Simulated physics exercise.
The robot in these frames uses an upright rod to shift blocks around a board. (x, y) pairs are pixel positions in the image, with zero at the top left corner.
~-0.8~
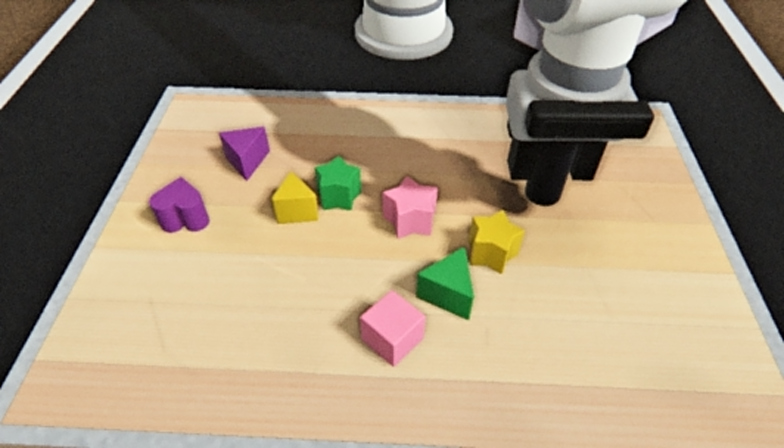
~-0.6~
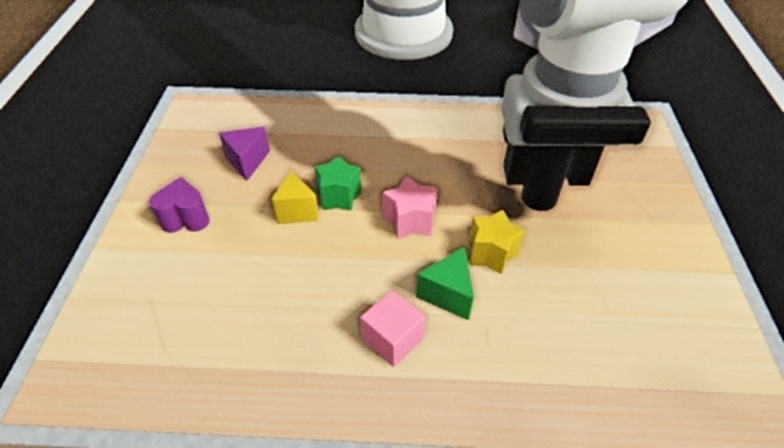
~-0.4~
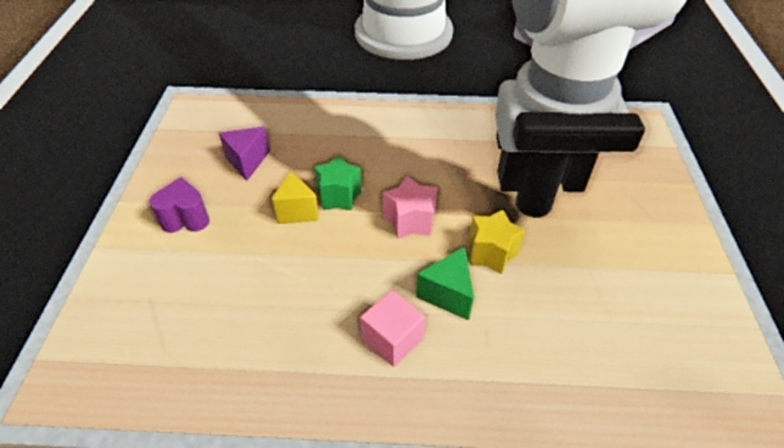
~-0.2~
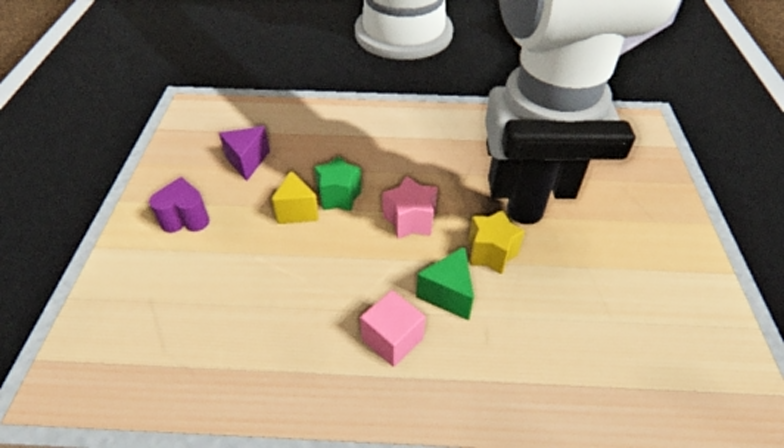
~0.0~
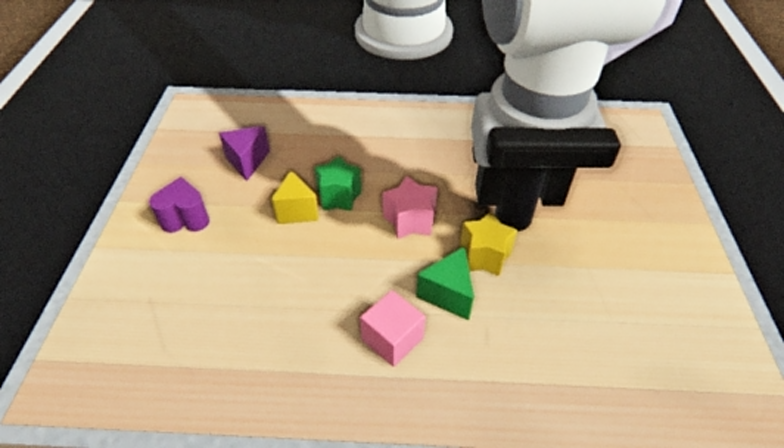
Robot arm sliding its black rod down and left across a wooden board of coloured blocks, nudging the yellow star slightly left.
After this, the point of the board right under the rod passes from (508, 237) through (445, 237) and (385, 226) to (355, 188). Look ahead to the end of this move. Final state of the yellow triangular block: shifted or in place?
Left in place.
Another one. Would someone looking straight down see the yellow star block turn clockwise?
No, that is not how it ends up.
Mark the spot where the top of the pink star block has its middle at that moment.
I'd say the pink star block ends with its top centre at (334, 144).
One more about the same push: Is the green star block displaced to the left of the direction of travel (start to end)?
I believe not.
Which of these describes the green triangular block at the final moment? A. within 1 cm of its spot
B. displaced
B - displaced.
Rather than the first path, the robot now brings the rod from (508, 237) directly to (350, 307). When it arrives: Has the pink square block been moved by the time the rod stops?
I'd say yes.
What follows on the original path. One third of the way, rod at (446, 220); pink star block at (409, 195); green triangular block at (445, 283), turned 10° anticlockwise; yellow star block at (462, 242), turned 60° anticlockwise.
Two thirds of the way, rod at (385, 208); green star block at (328, 166); pink star block at (366, 177), turned 50° clockwise; green triangular block at (446, 283); yellow star block at (461, 241), turned 60° anticlockwise.
At the end, rod at (354, 171); yellow triangular block not moved; green star block at (294, 144); pink star block at (334, 144), turned 45° clockwise; green triangular block at (446, 283); yellow star block at (461, 241), turned 60° anticlockwise.
